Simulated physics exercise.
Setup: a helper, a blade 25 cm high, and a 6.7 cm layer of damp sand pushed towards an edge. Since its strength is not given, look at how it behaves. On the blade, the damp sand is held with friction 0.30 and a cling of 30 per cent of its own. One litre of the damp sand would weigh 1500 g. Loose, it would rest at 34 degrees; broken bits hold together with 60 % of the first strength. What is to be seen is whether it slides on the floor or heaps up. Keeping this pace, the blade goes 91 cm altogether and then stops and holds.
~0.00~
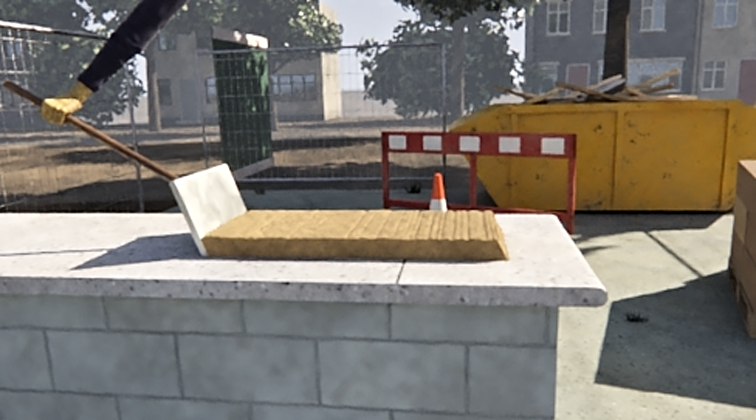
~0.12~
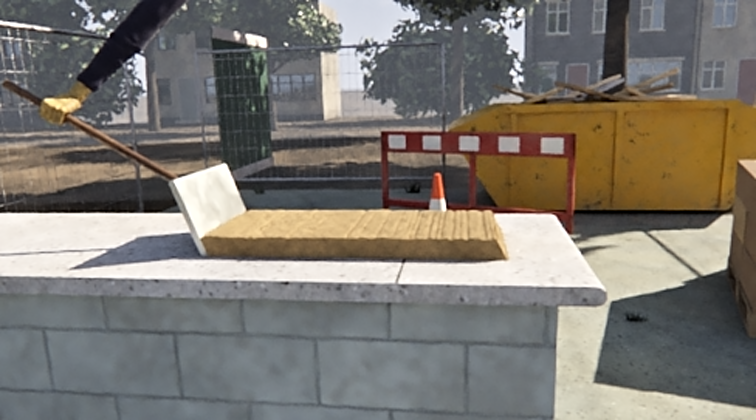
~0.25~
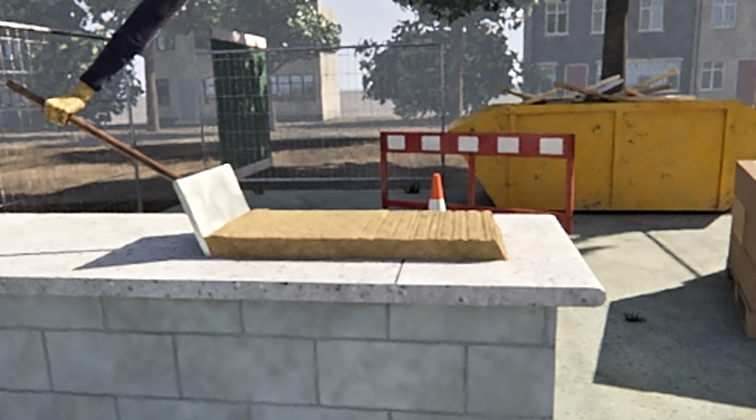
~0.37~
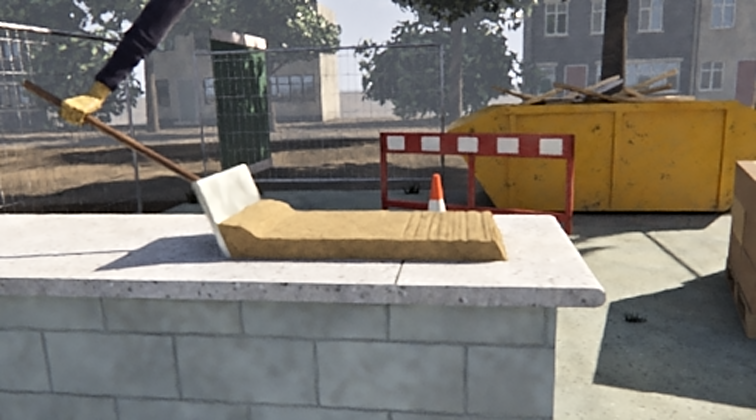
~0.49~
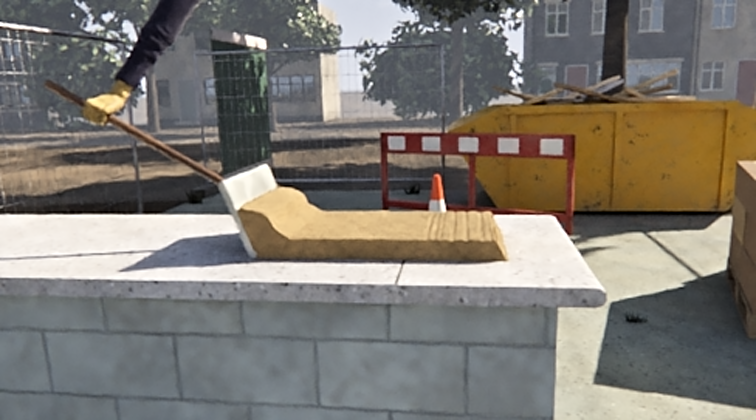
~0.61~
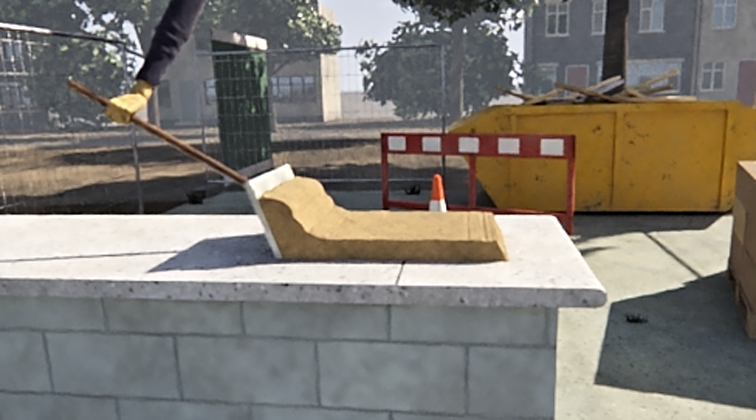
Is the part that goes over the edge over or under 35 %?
The result comes out short of 35 per cent.
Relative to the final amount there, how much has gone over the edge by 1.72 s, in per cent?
The share is about 100 %.
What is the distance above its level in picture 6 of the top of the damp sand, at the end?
Measured change: Some 2 cm.
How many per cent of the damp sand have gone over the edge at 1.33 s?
I reckon it's some 0 %.
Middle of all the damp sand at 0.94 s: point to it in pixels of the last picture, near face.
Centre: Approx. (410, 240) px, near face.
After 0.94 s, 0 % has gone over the edge.
After 1.33 s, 0 % has gone over the edge.
After 1.72 s, 27 % has gone over the edge.
After 2.11 s, 27 % has gone over the edge.
After 2.21 s, 27 % has gone over the edge.
